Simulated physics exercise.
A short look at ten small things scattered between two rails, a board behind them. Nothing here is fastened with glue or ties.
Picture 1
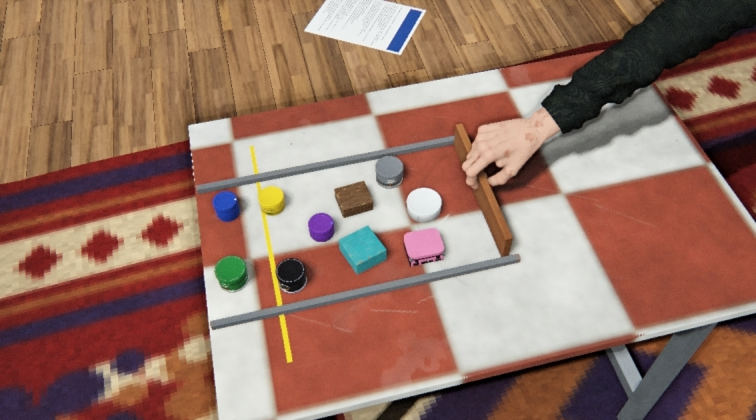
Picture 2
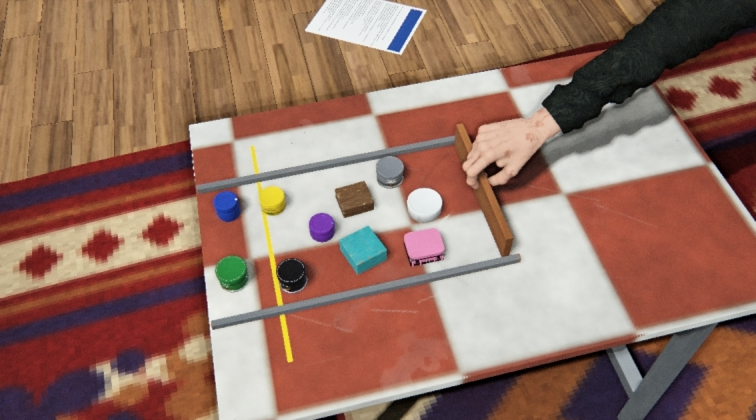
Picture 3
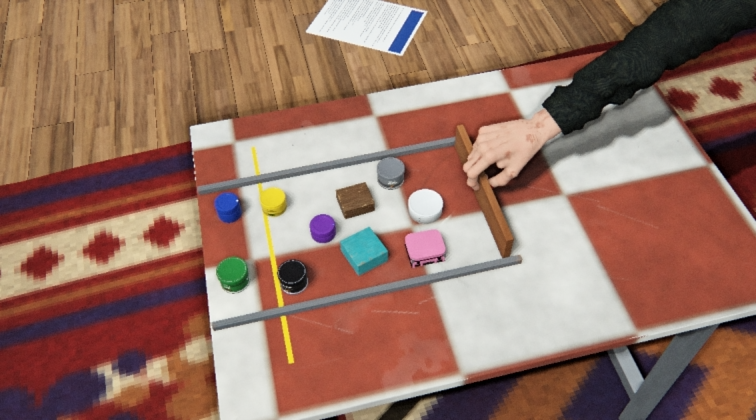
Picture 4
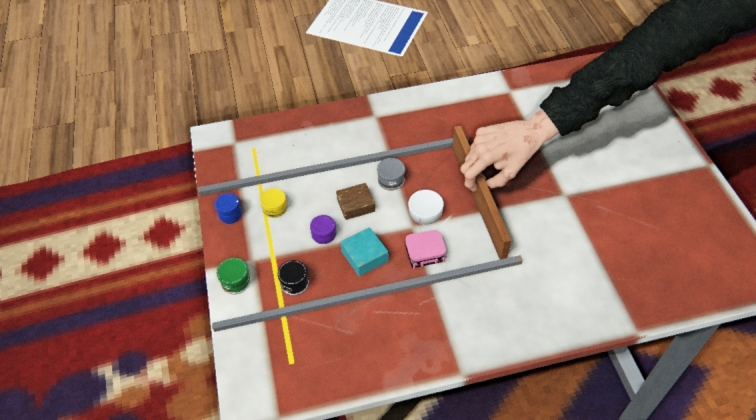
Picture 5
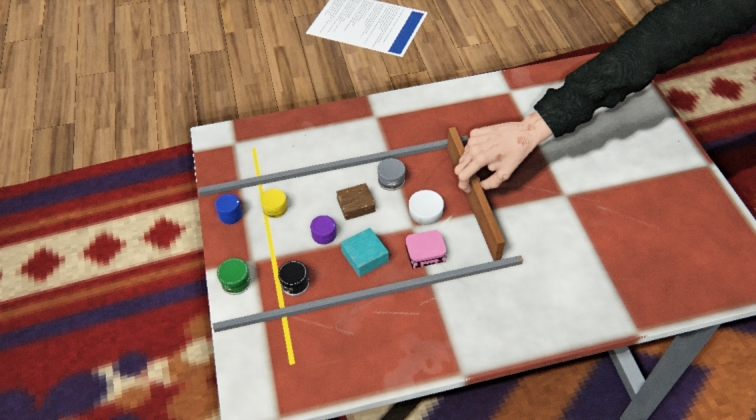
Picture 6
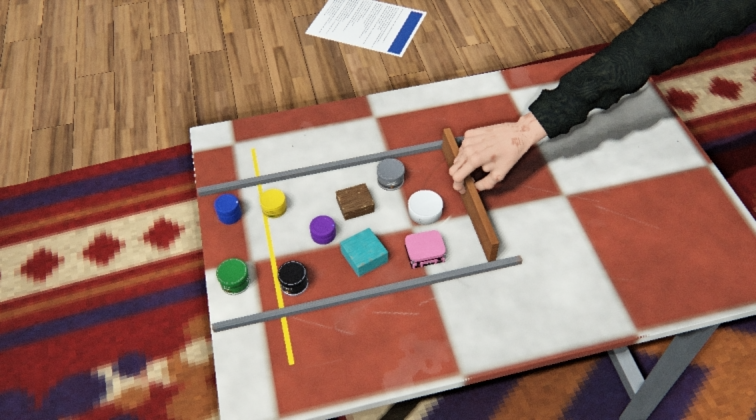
A hand shifting a wooden board slightly left between two grey rails, the scattered small pots, tins and blocks staying still.
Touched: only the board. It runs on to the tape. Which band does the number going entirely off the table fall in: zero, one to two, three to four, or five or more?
It falls in the one to two band.
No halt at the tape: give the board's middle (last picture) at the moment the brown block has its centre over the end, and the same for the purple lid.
Brown block: (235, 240); purple lid: (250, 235).
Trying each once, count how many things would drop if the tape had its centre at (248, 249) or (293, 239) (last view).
In order, 5 and 0.
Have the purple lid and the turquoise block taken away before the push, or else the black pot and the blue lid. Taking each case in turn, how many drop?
Counts - first: 0, second: 1.
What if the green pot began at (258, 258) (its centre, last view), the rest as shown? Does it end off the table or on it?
From that start the object does not stay.
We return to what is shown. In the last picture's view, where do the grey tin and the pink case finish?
About (248, 199), and the other about (259, 286).
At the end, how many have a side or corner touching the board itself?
At rest, 3 are in contact.
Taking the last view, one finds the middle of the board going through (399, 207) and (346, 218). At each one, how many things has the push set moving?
At that stage 5; at the next, 7.
Early on, none off yet; green pot at rest near (234, 277); blue lid at rest near (228, 209); yellow tub at rest near (273, 204).
A while later, none off yet; green pot travelled a little near (219, 278); blue lid at rest near (227, 210); yellow tub travelled about its own width near (250, 200).
Finally, the number that fall off is one or two; lost, green pot.
